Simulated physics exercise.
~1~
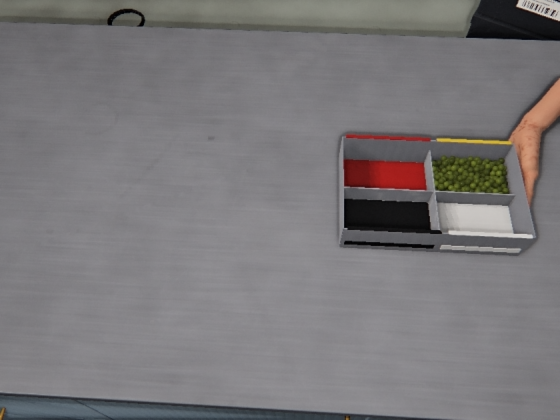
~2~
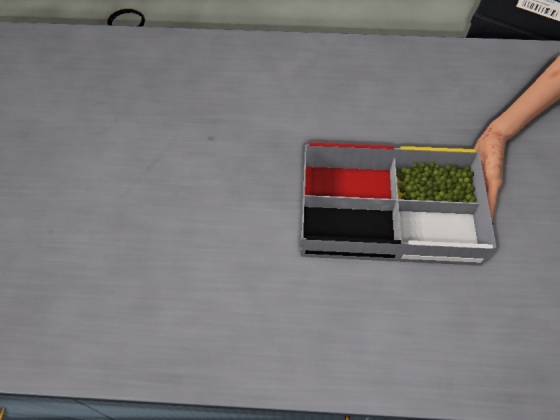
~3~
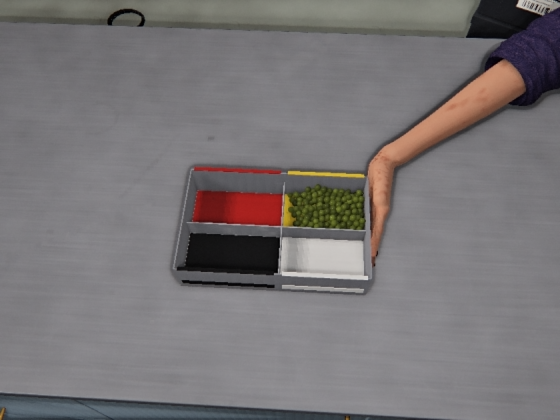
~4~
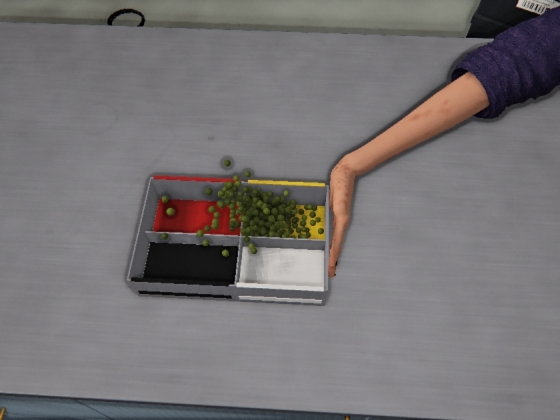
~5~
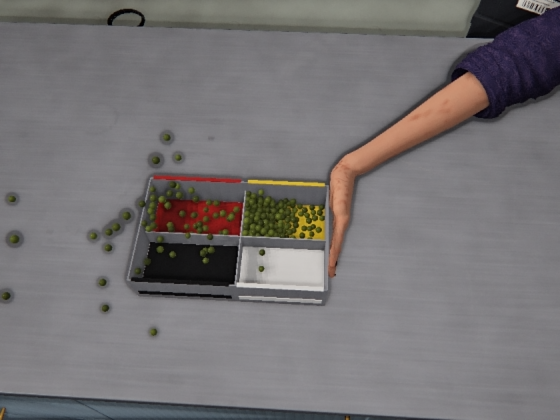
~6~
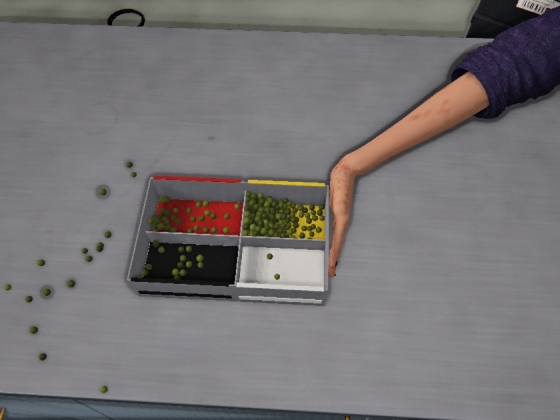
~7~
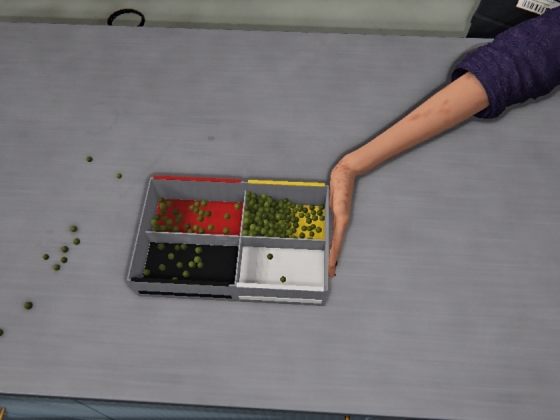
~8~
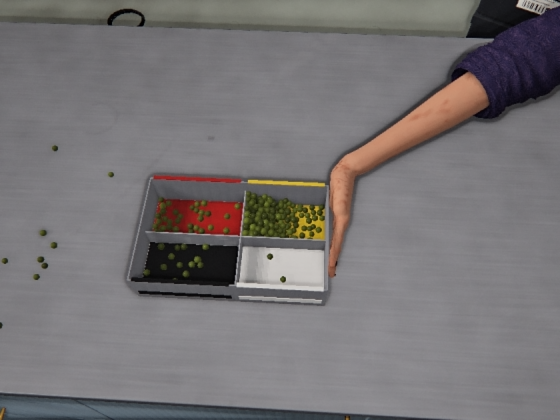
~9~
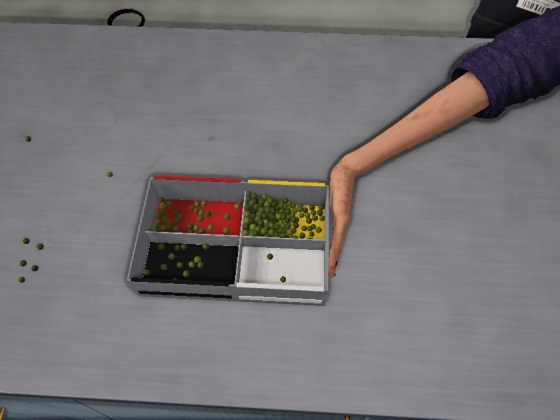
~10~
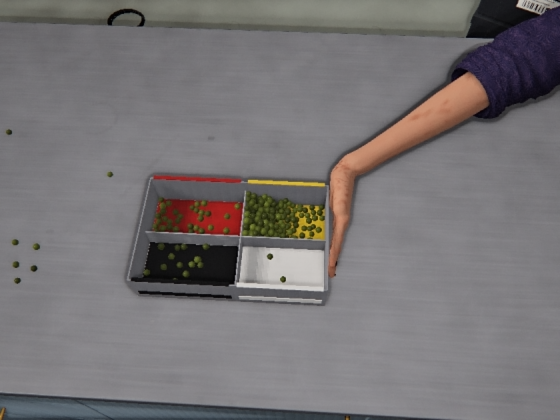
Small green olives spilling leftward from a divided tray as a hand slides it left and stops, most staying above yellow.
